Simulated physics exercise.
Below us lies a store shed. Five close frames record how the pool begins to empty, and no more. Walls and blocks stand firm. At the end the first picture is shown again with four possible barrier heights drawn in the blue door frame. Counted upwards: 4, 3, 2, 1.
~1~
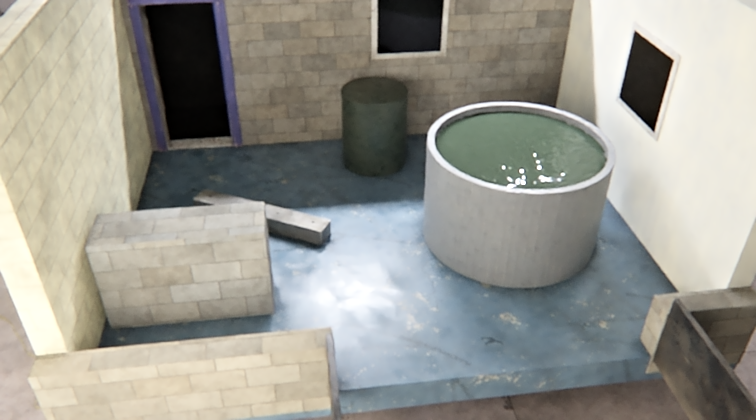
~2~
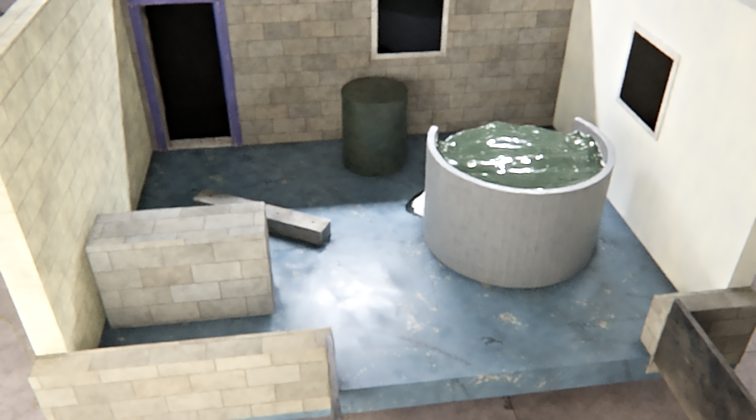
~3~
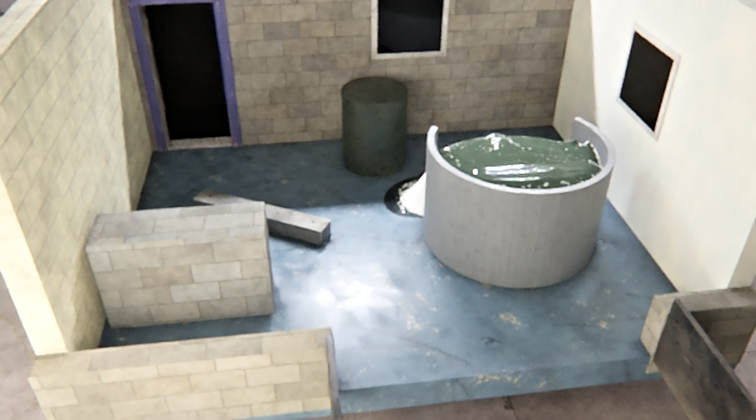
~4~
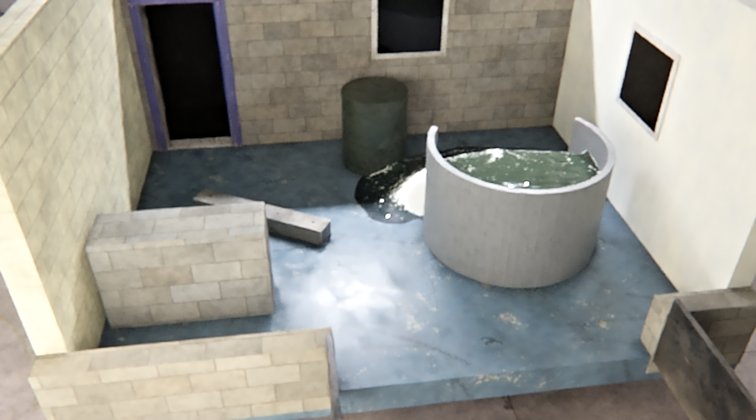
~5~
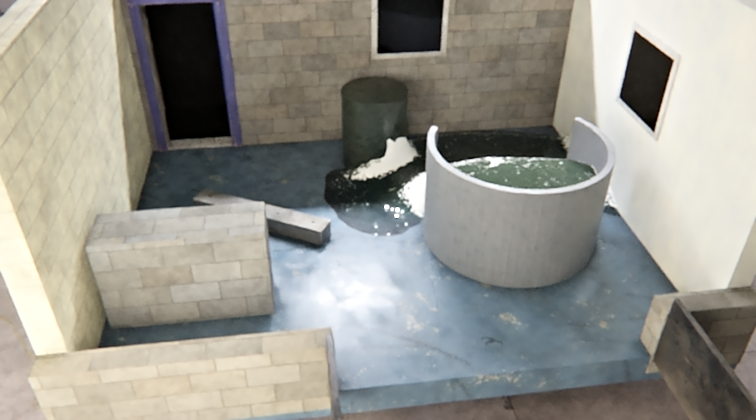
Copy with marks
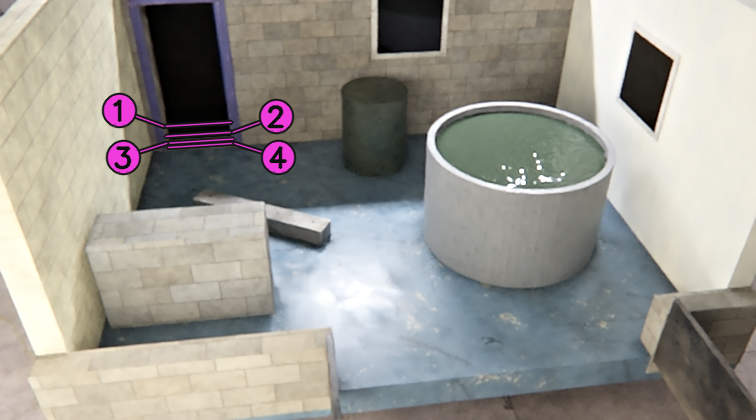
The footage shows a store shed from above, where a round grey pool of green water opens along its back side, and the water surges out behind it, spreading leftward across the blue floor around the dark green drum.
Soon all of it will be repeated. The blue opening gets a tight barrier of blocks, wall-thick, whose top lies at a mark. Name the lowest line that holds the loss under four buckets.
Height 2.
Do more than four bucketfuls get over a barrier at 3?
Yes, that goes wrong.
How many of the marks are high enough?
Two of them.
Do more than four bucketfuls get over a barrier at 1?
No, not at all.
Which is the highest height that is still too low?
That is height 3.
On the marked copy, 1 at (197, 124); 2 at (199, 134); 3 at (200, 141); 4 at (201, 145); from the bottom up 4, 3, 2, 1.
With 1, nothing gets over.
With 2, a splash gets over, under a bucket.
With 3, about 10 bucketfuls get in.
With 4, dozens of bucketfuls pour in.
